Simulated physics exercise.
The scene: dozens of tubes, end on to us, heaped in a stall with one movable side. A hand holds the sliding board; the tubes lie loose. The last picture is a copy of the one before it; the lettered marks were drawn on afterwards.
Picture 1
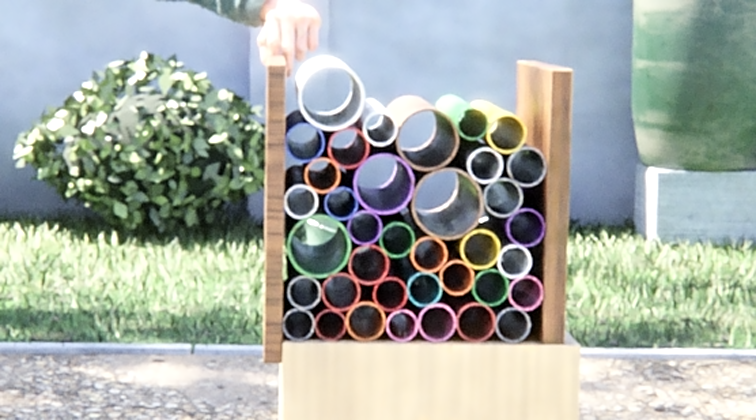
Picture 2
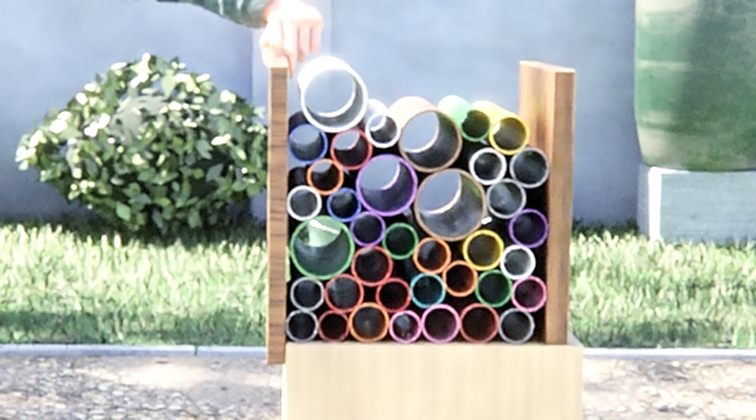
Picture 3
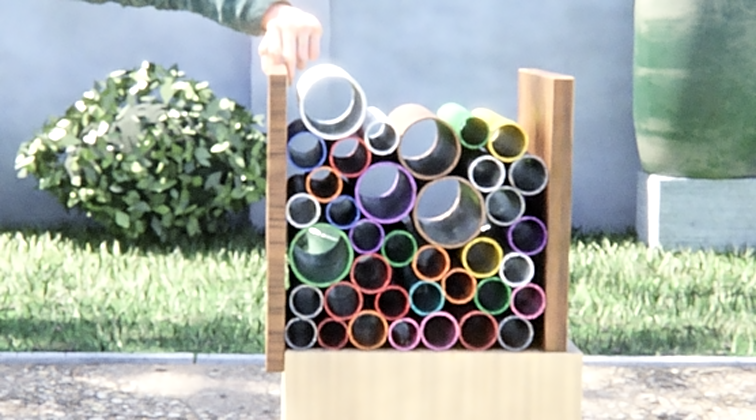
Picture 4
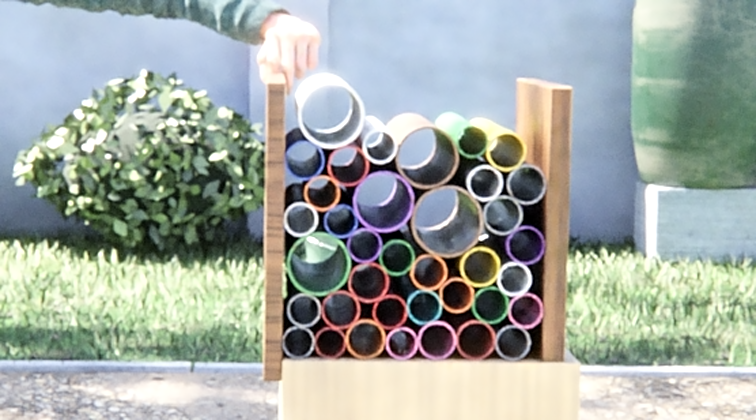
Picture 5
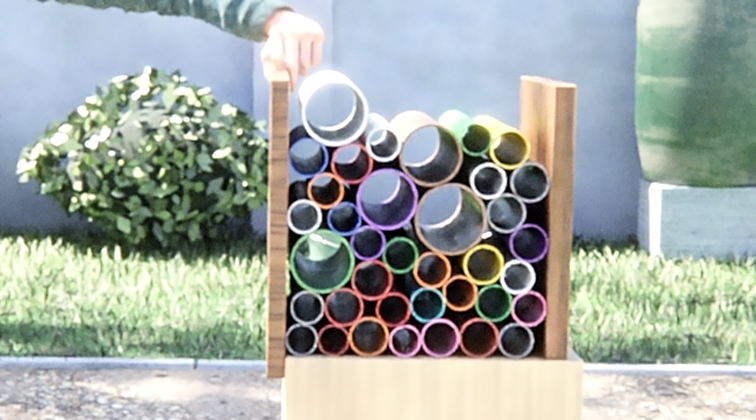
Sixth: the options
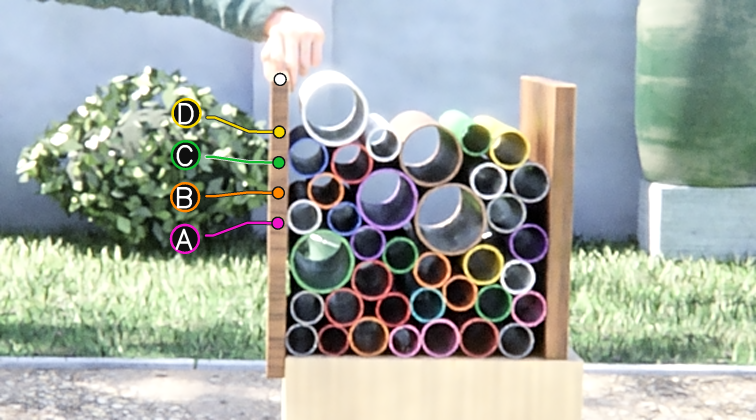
Outdoors, seen straight on from the front, a stall stands before a pale blue-grey wall, with grass, a rounded leafy bush at left and a large green pot at right. Dozens of open-ended tubes in white, purple, green, red, yellow and grey lie heaped between two brown wooden boards. A hand stays on the left board's top while the whole view shifts slightly, mostly downward, the tubes keeping their arrangement.
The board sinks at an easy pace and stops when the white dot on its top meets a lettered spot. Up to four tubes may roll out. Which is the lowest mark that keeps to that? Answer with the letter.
Lower it to A and no more.
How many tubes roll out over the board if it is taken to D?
It comes to none.
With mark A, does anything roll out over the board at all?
Yes, at A.
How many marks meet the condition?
Four of the four.
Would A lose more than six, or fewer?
Fewer than six.
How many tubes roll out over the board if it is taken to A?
At A the number is two.
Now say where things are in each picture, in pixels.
A white tube (485, 165); a white tube (332, 97); side board (274, 197), in the first frame.
Side board (277, 199); a grey tube (302, 325), in the second frame.
A red tube (478, 330); a green tube (493, 295), in the third frame.
A white tube (514, 279); a purple tube (365, 245), in the fourth frame.
A blue tube (344, 219); a white tube (488, 181); a white tube (335, 112), in the fifth frame.
On the marked copy, A at (278, 223); B at (278, 193); C at (279, 162); D at (279, 132); the white dot at (280, 80).
Taking A. A third of the way, top of the board (289, 145).
Two thirds of the way, top of the board (287, 219).
When it is over, top of the board (287, 223), two out over the board.
As for the rest, B none out over the board; C none out over the board; D none out over the board.
